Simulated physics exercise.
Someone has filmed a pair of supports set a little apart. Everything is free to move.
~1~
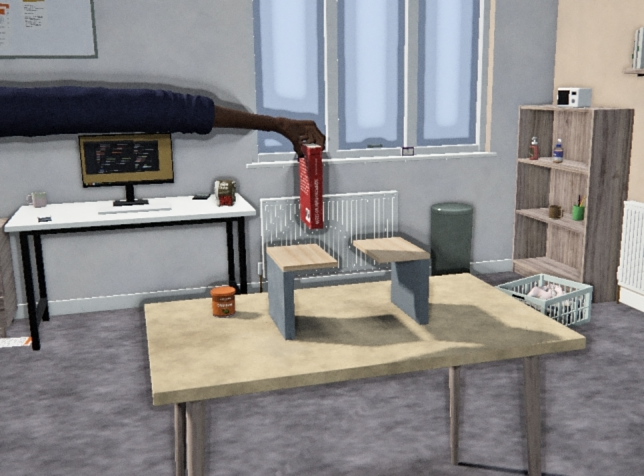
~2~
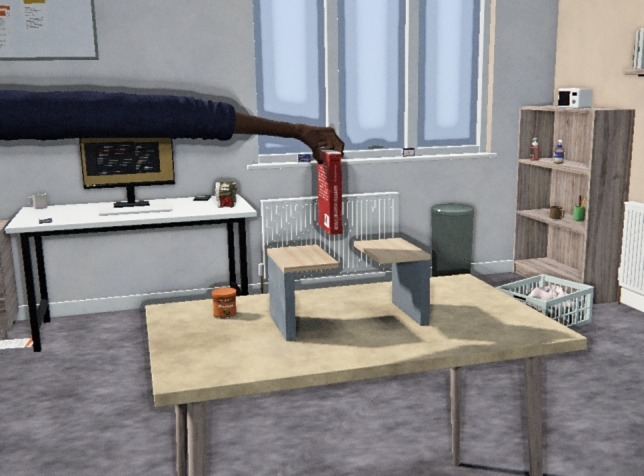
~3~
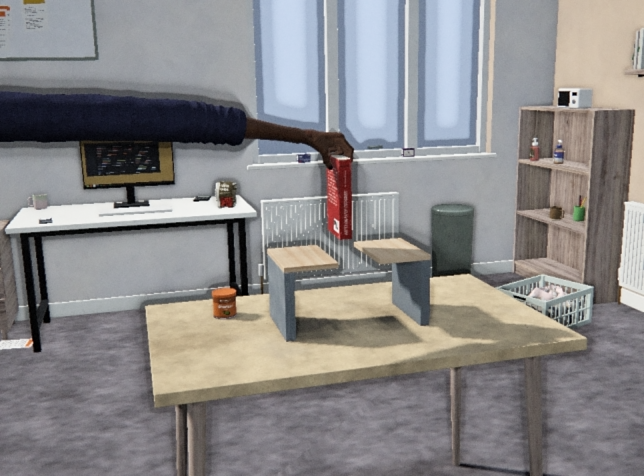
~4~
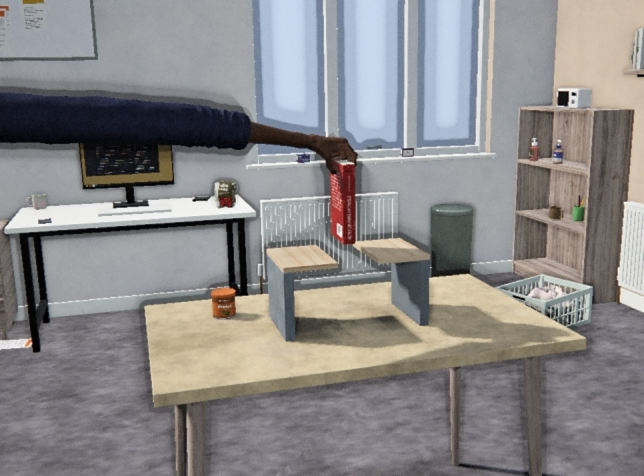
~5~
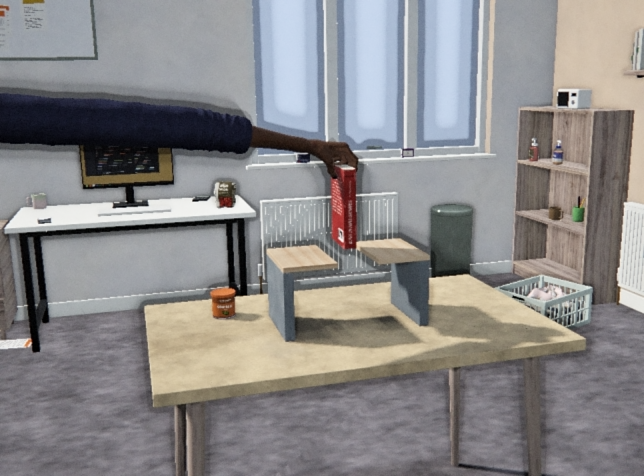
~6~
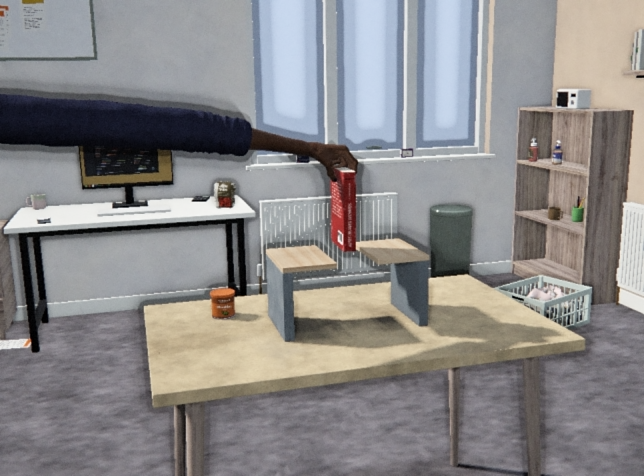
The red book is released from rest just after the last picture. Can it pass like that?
The book reaches the table.
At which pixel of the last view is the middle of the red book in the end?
At about (344, 285).
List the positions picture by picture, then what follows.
On its way; red book (311, 185); orange tin (224, 302), in the first picture.
On its way; red book (329, 191); orange tin (225, 303), in the second picture.
On its way; red book (339, 196); orange tin (225, 304), in the third picture.
On its way; red book (342, 200); orange tin (224, 304), in the fourth picture.
On its way; red book (344, 205); orange tin (224, 304), in the fifth picture.
Held still over the gap; red book (343, 208); orange tin (223, 304), in the sixth picture.
Then, 0.20 s on from there, red book shifted a little near (343, 224).
Then, 0.30 s on from there, red book shifted about its own width near (344, 271).
Then, 0.40 s on from there, red book shifted about its own width near (344, 274).
Then, 0.50 s on from there, red book shifted about its own width near (344, 284).
In the end, moved from the start, red book; orange tin unmoved. At the end, from the last picture's camera, red book near (344, 285). The book drops through.
